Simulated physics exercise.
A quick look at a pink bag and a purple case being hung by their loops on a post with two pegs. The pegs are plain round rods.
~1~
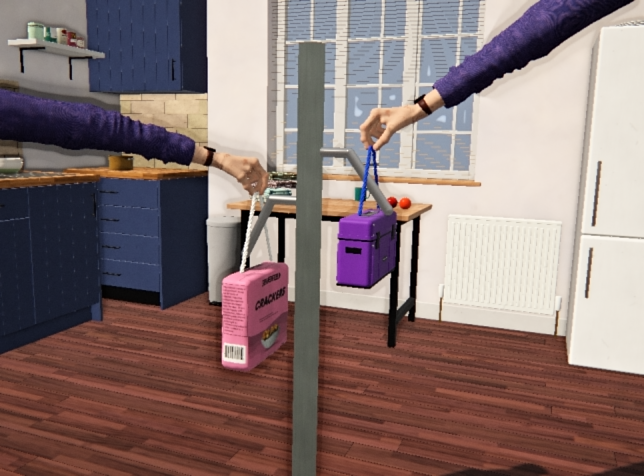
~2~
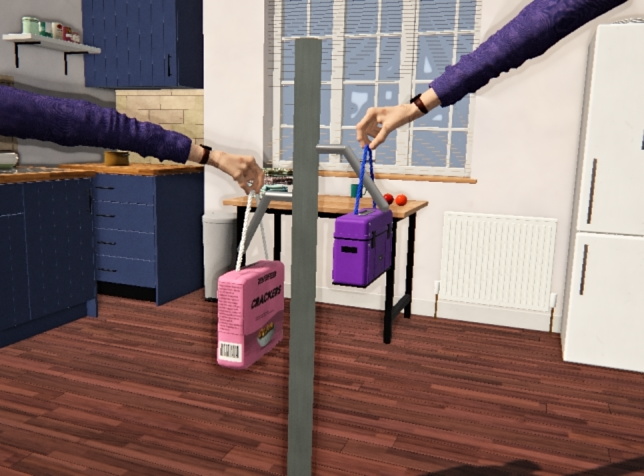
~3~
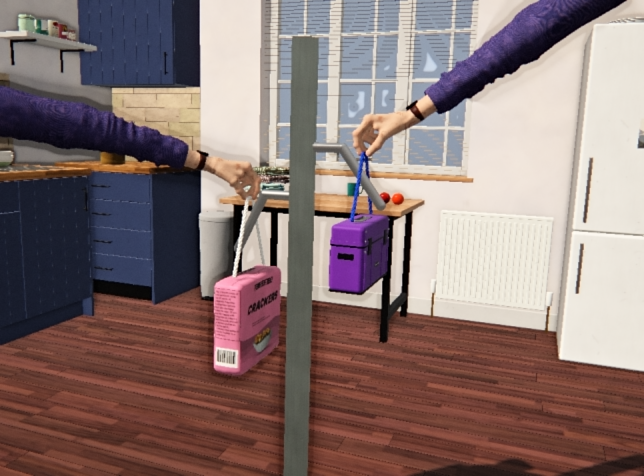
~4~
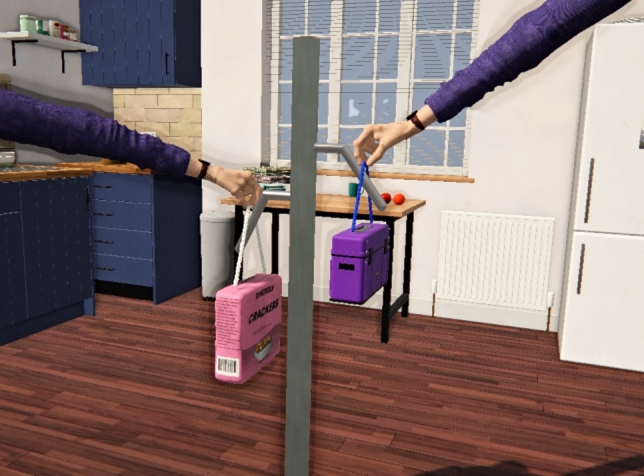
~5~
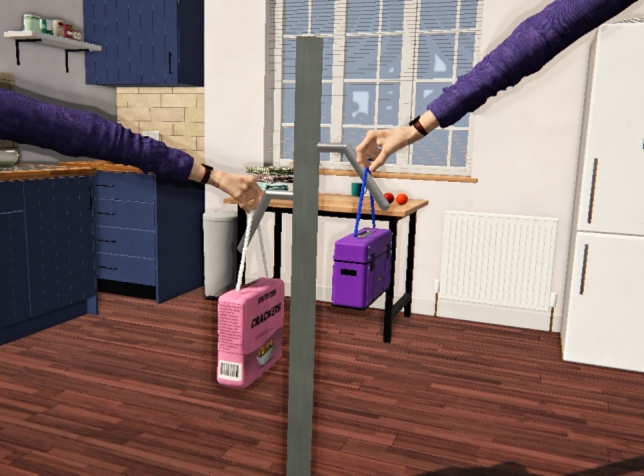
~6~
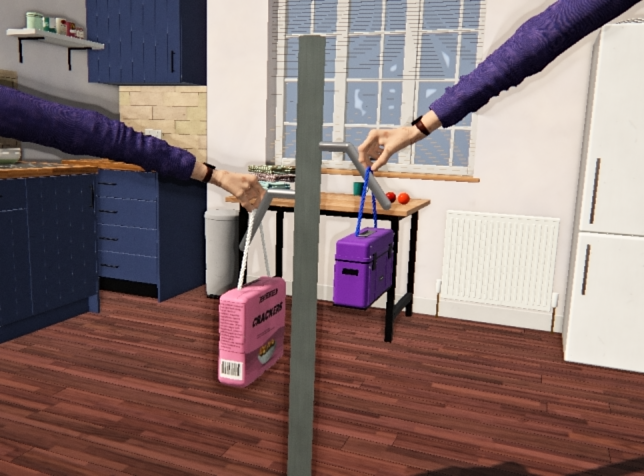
Two purple-sleeved arms reach in from the left and right in a kitchen with blue cabinets, a window and a dark reddish wood floor, seen from the front. The left hand holds a pink bag by a pale loop and the right hand a purple case by a blue loop, either side of a grey post with pegs. Both hands lower their loads slightly as the view shifts a little.
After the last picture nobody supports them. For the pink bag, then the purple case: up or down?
In the end the pink bag drops to the floor, the purple case comes down.
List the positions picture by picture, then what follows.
Pink bag (257, 313); purple case (368, 246); left peg tip (246, 253); right peg tip (388, 210), in the first frame.
Pink bag (253, 311); purple case (364, 245), in the second frame.
Pink bag (249, 317); purple case (361, 251), in the third frame.
Pink bag (251, 325); purple case (361, 261), in the fourth frame.
Pink bag (253, 329); purple case (364, 266), in the fifth frame.
Pink bag (254, 328); purple case (365, 265); left peg tip (244, 247), sloping steeply down; right peg tip (386, 205), sloping steeply down, in the sixth frame.
Then, 0.42 s past the final frame, pink bag on the floor; purple case on the floor.
When it is over, pink bag on the floor; purple case on the floor. The pink bag comes down and the purple case slips off its peg.
